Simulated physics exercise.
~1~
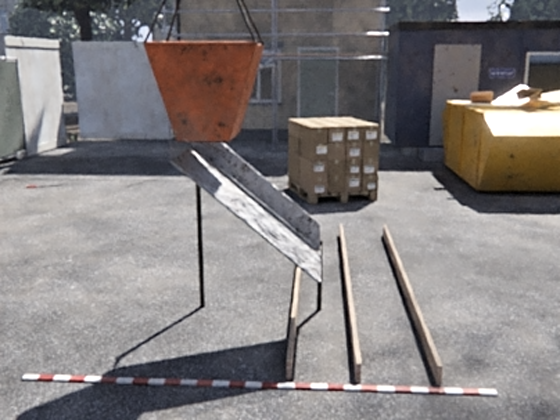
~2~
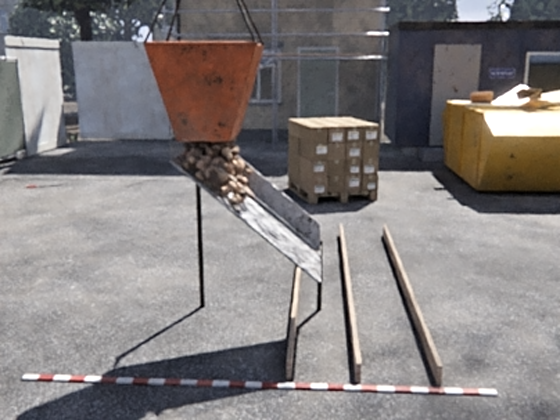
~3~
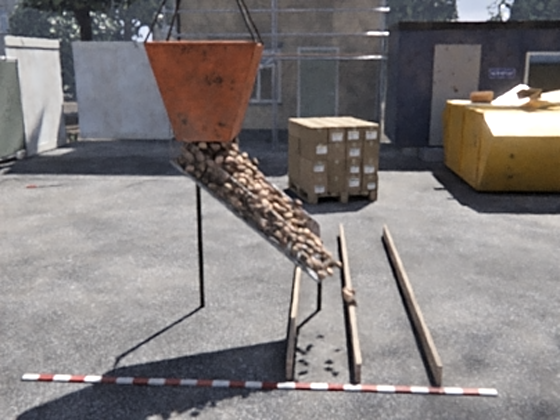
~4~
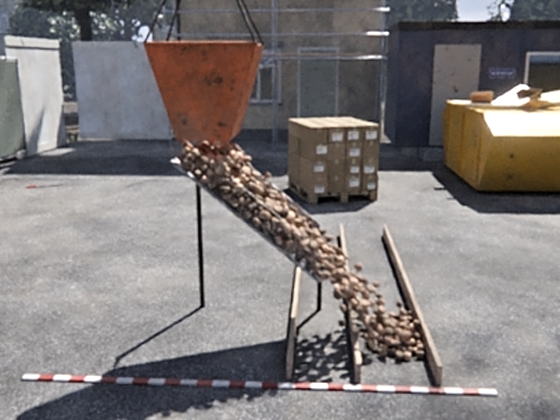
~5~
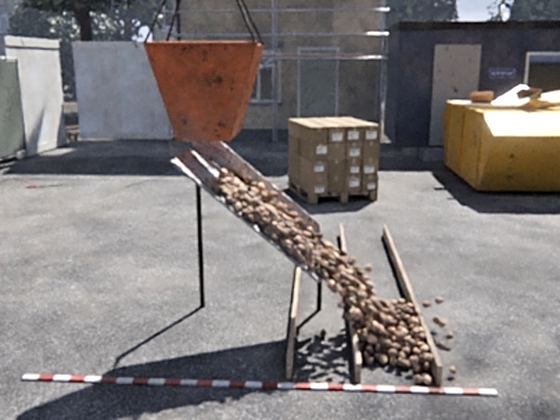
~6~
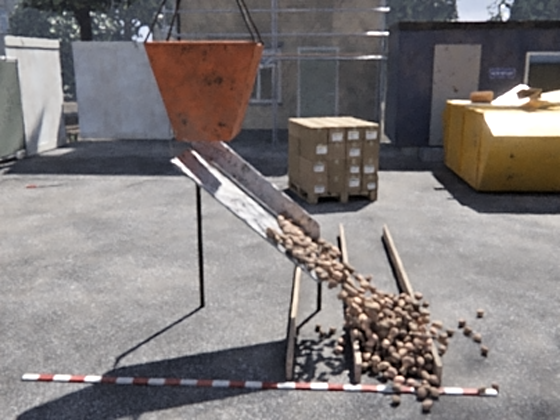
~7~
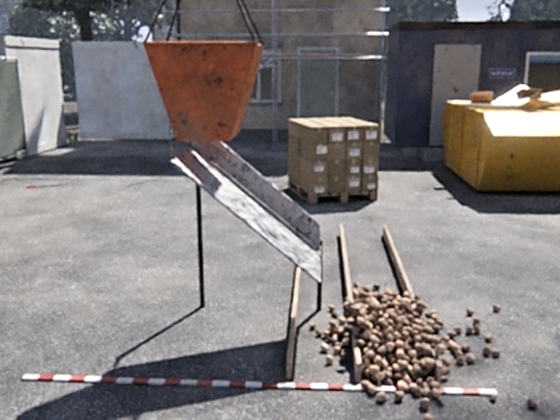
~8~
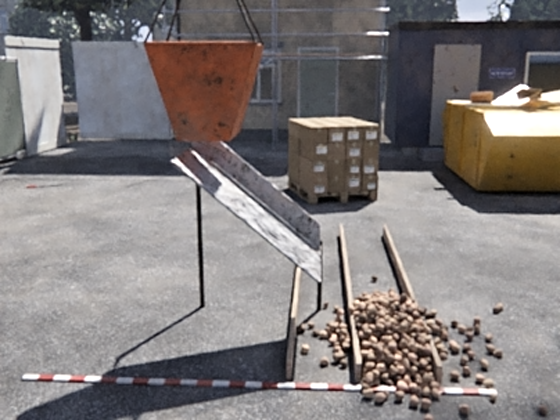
Brown cobbles drop from an orange skip onto a fixed sloping steel chute, slide down to the right and spill among low planks on the pavement, finally resting in a loose heap mostly in the right bay, with a few scattered beyond it and in the left bay.
